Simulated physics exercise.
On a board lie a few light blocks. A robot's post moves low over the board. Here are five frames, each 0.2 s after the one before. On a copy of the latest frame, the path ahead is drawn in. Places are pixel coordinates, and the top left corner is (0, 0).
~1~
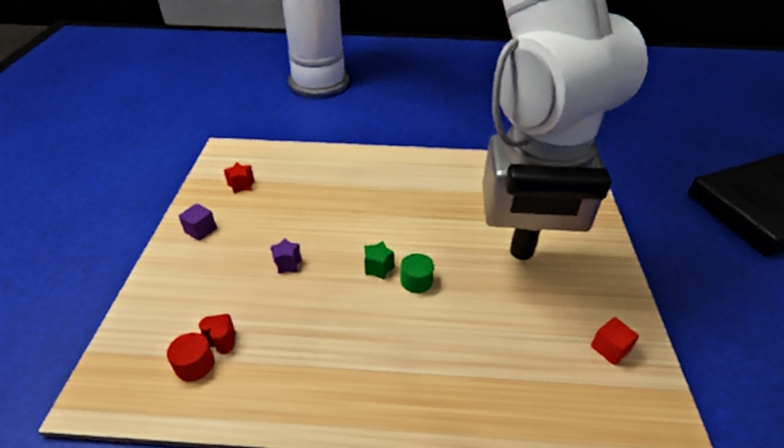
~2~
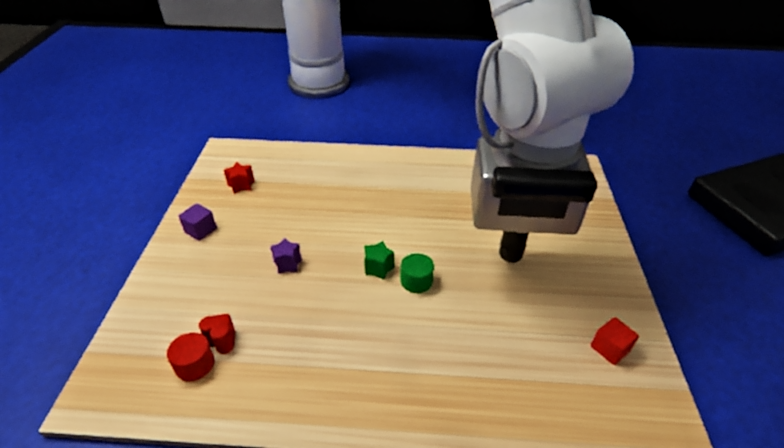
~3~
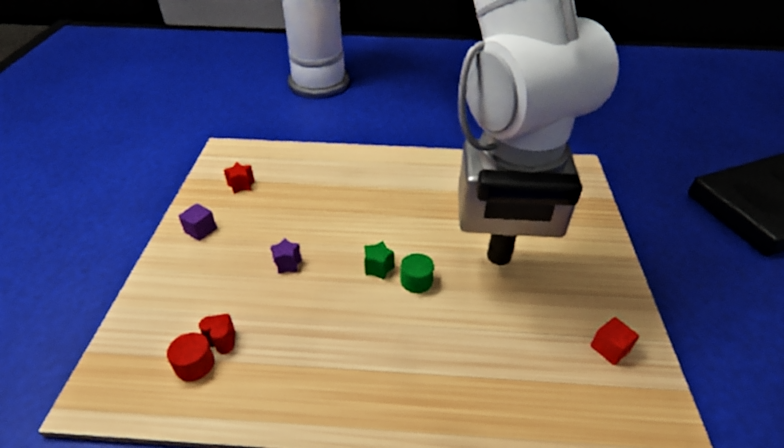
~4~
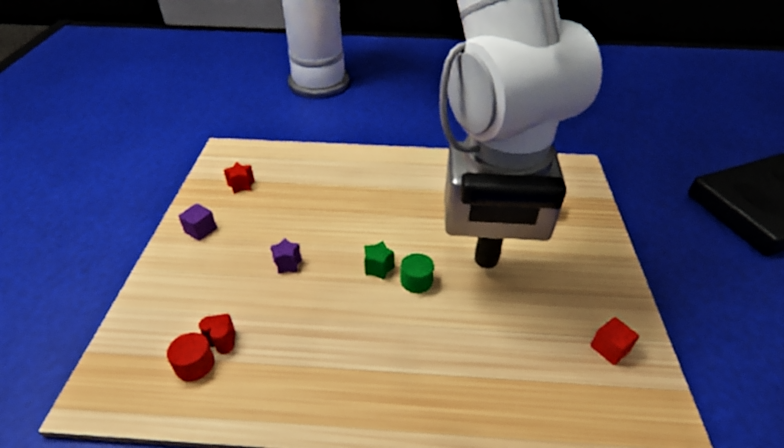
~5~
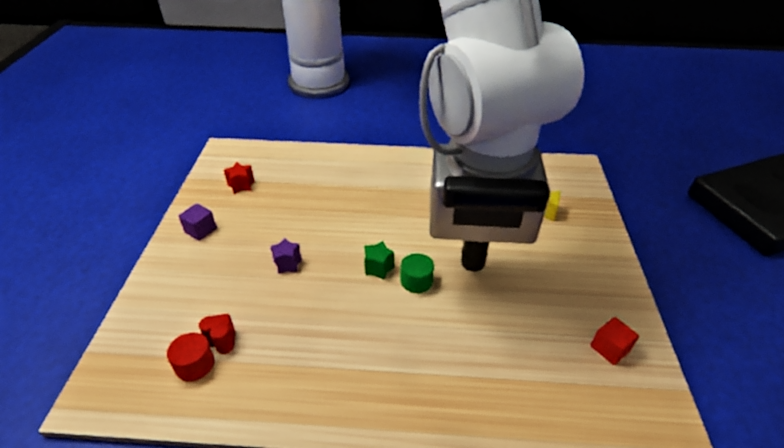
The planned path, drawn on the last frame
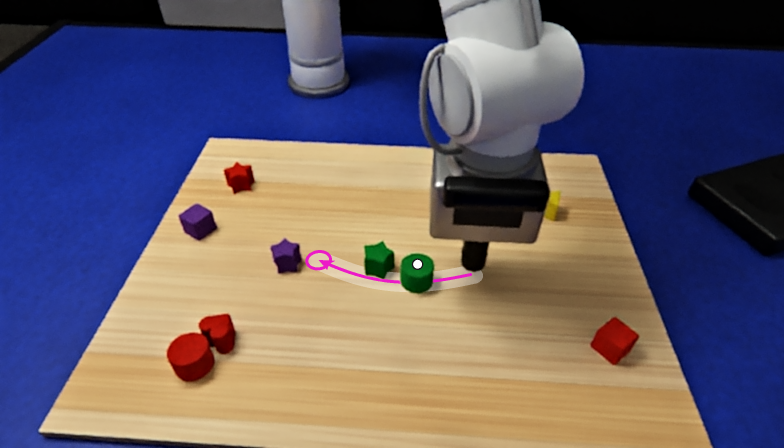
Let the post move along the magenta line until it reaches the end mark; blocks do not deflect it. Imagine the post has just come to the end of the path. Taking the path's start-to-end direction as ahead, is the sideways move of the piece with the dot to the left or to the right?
It's pushed left.
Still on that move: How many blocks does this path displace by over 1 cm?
I'd put the number at two.
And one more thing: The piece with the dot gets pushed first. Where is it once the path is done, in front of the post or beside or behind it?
My answer is that the piece with the dot has slipped off.
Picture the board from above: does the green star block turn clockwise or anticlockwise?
Looking down, it rotates clockwise.
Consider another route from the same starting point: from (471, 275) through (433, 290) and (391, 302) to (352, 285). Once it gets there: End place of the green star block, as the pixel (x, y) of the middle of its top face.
In the picture, that point is around (371, 231).
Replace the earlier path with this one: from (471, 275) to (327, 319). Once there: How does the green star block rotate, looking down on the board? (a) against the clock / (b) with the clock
b
Path on the board, from (471, 275) via (419, 282) and (365, 277), ending at (319, 260); the dot is on the green cylinder.
On the path given first. One third of the way, post (419, 271); green star block (371, 249), turned 20° clockwise; green cylinder (390, 267).
Two thirds of the way, post (364, 266); green star block (355, 241), turned 90° clockwise; green cylinder (335, 269).
At the end, post (317, 249); purple star block in place; green star block (346, 235), turned 165° clockwise; green cylinder (316, 269).
